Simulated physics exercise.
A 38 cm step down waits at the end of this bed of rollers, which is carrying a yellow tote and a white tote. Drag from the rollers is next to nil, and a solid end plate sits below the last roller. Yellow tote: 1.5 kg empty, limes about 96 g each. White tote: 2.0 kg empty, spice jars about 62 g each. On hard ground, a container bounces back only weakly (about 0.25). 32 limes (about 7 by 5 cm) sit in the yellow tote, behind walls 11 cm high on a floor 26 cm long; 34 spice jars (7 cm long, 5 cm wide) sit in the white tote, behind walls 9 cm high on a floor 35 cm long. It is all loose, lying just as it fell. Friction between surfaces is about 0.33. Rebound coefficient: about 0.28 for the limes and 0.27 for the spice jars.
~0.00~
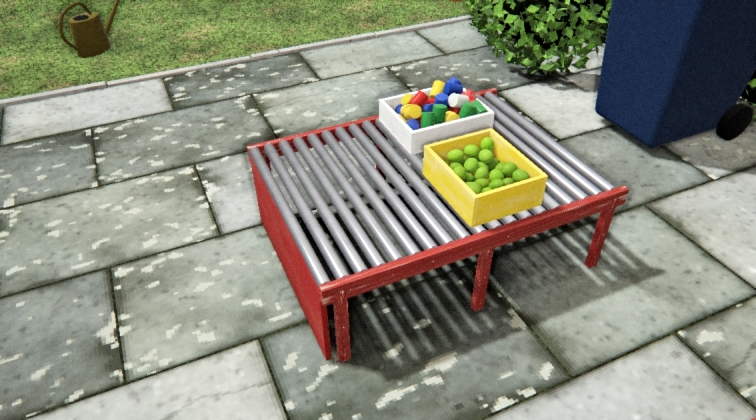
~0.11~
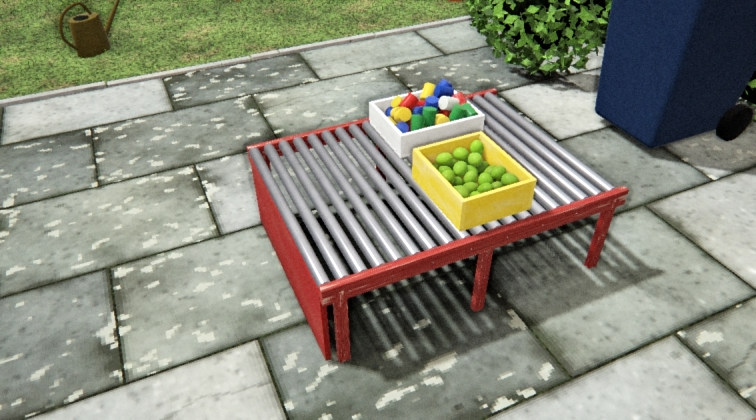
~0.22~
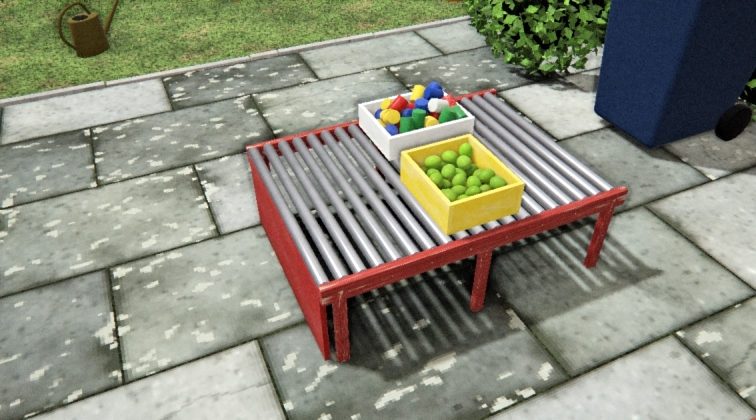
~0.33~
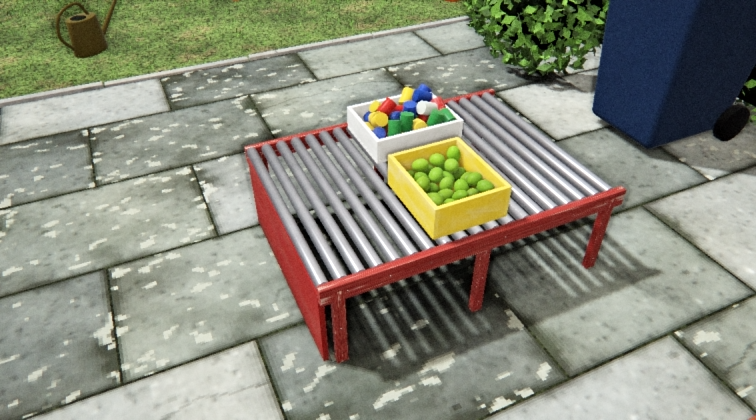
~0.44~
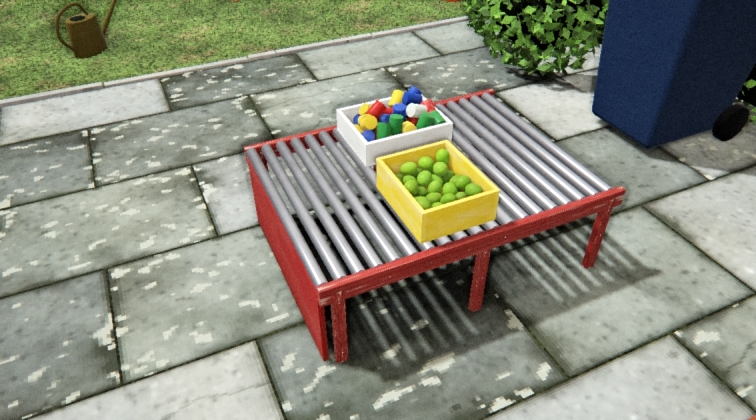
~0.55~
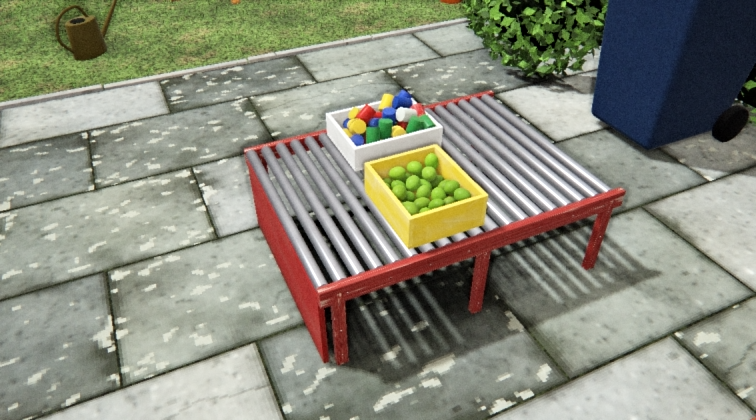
On a paved patio beside a lawn, a yellow tote of limes and a white tote of small colourful pieces sit side by side on a low red roller table. Both totes glide slowly and steadily leftward along the rollers, keeping together, with their loose contents still inside.
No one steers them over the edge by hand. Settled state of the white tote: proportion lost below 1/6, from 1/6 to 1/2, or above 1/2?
Spilled: Above one half.
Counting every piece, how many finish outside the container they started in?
Taken together it comes to about 50.
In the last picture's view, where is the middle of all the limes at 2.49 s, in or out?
In the last view, the centre sits near (183, 358).
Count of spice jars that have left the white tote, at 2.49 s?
Some 20 by then.
After 1.29 s, the overhang begins.
After 1.94 s, the yellow tote leans 35° with 0 of 32 out and the white tote is level with 0 of 34 out.
After 2.14 s, the yellow tote has gone over with 0 of 32 out and the white tote leans 31° with 0 of 34 out.
After 2.49 s, the yellow tote has gone over with 26 of 32 out and the white tote leans 62° with 19 of 34 out.
Final count (at 2.83 s), the yellow tote has gone over with 27 of 32 out and the white tote leans 56° with 21 of 34 out. Asked share, 21 of 34, 62 per cent.
